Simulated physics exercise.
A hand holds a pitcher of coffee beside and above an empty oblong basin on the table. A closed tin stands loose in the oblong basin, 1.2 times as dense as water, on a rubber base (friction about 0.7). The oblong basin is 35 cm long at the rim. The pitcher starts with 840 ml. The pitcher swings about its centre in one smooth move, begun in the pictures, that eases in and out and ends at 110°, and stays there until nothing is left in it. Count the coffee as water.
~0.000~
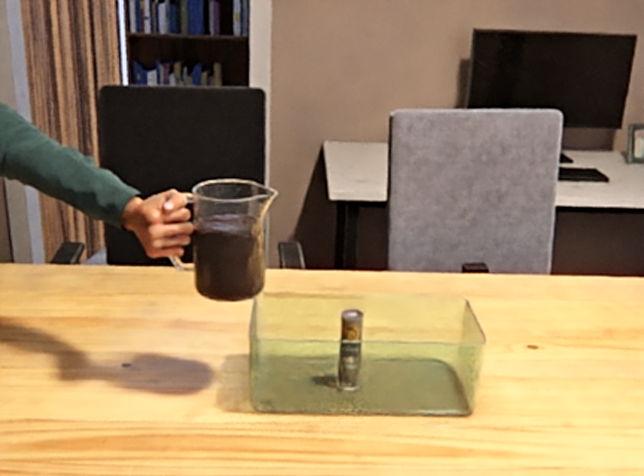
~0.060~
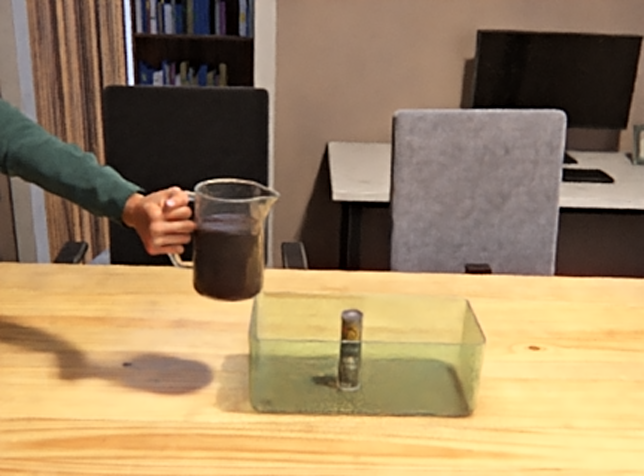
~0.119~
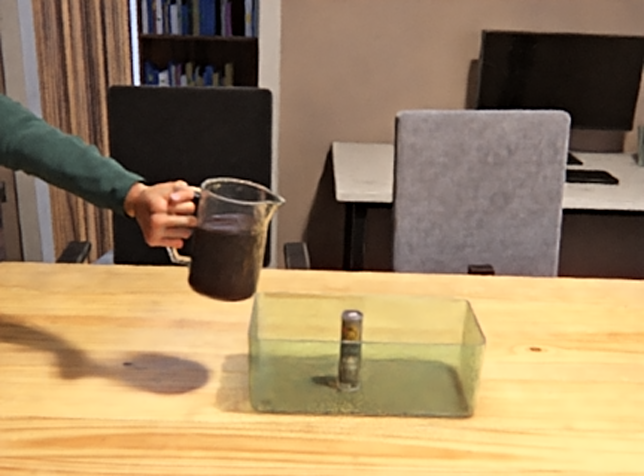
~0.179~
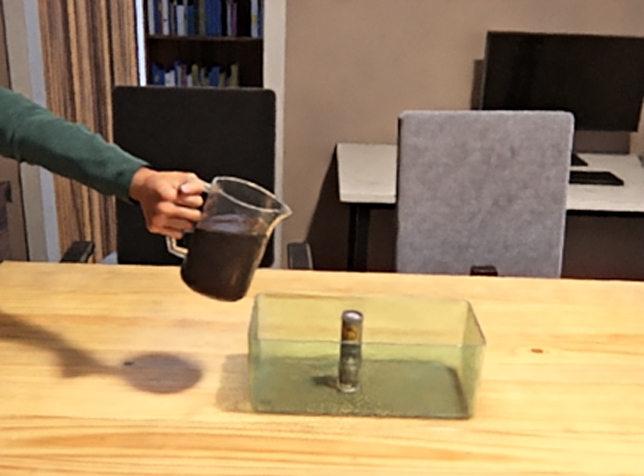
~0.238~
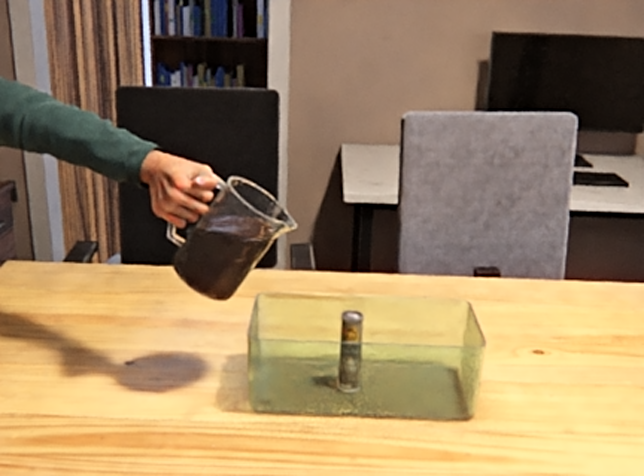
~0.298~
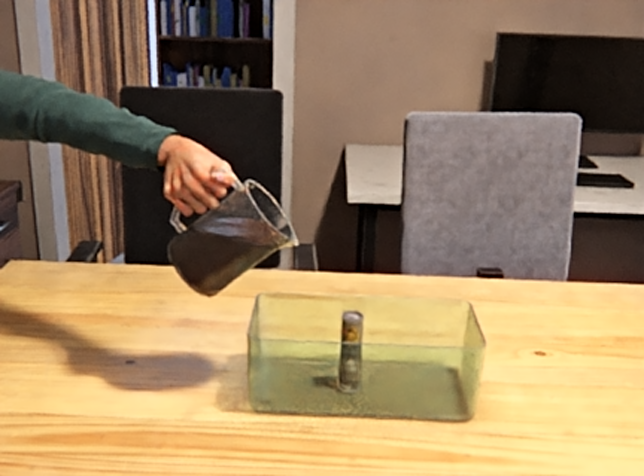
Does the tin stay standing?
The tin remains upright.
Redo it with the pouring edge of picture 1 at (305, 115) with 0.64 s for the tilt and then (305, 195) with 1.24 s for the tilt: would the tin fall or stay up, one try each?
First it keeps standing; then it goes over.
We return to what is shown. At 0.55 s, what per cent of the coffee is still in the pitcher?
Some 66 per cent.
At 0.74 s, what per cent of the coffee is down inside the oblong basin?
Some 68 per cent.
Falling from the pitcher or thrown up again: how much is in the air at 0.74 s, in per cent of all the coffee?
About 12 per cent.
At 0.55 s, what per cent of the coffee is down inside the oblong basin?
Near 16 in a hundred.
After 0.55 s the tilt is 105° and 67 per cent is still to pour; the tin stands where it began.
After 0.74 s the tilt is 110° and 20 per cent is still to pour; the tin stands where it began.
After 0.93 s the tilt is 110° and 4 per cent is still to pour; the tin stands where it began.
After 1.14 s the tilt is 110° and 0 per cent is still to pour; the tin stands where it began.
In the end the tin stands where it began.
